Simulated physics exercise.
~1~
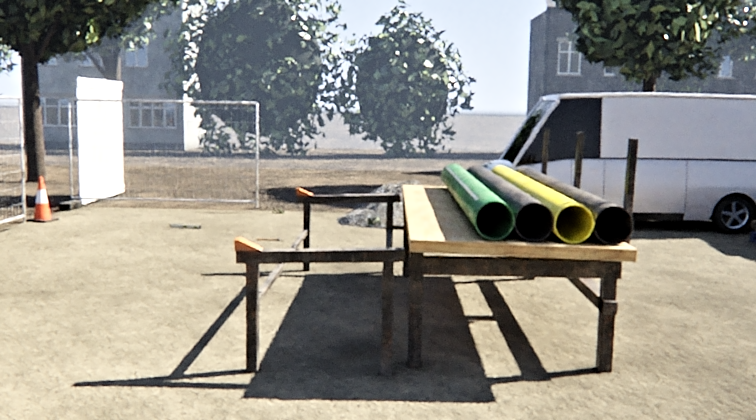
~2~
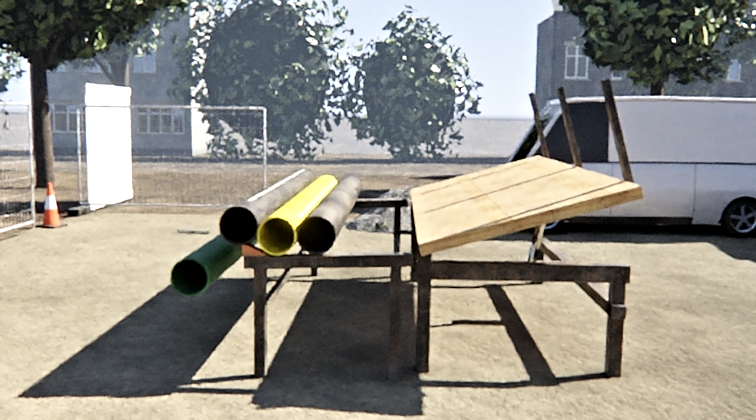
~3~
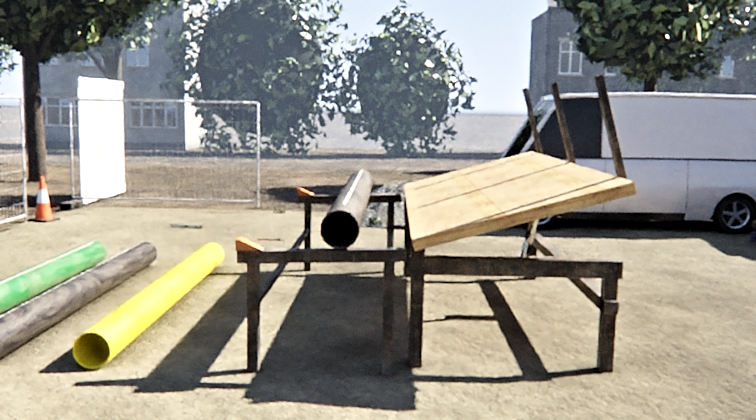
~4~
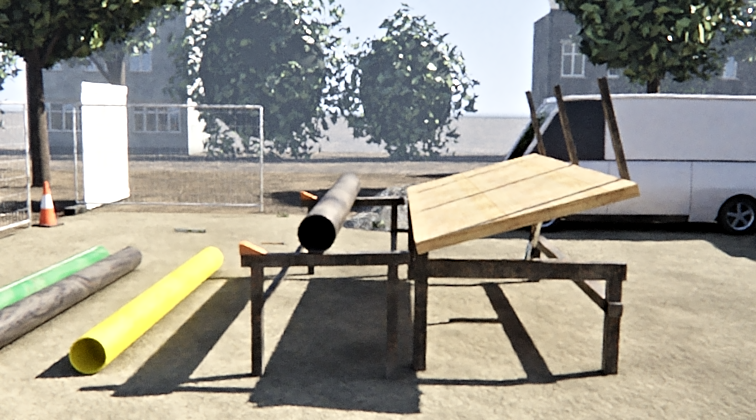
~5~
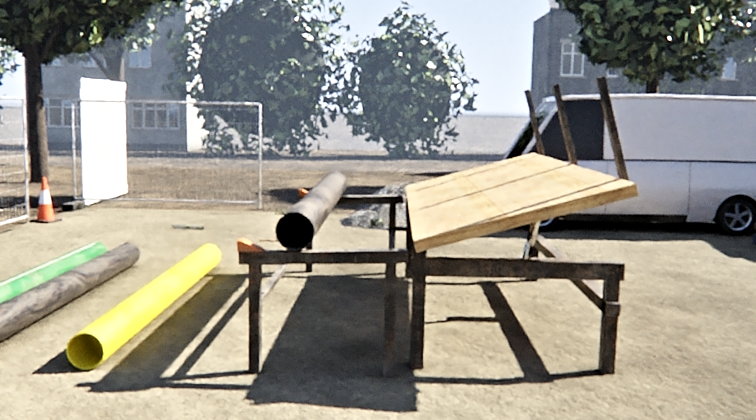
In a dirt yard, a tilting tabletop rolls four pipes left, and three land on the ground.
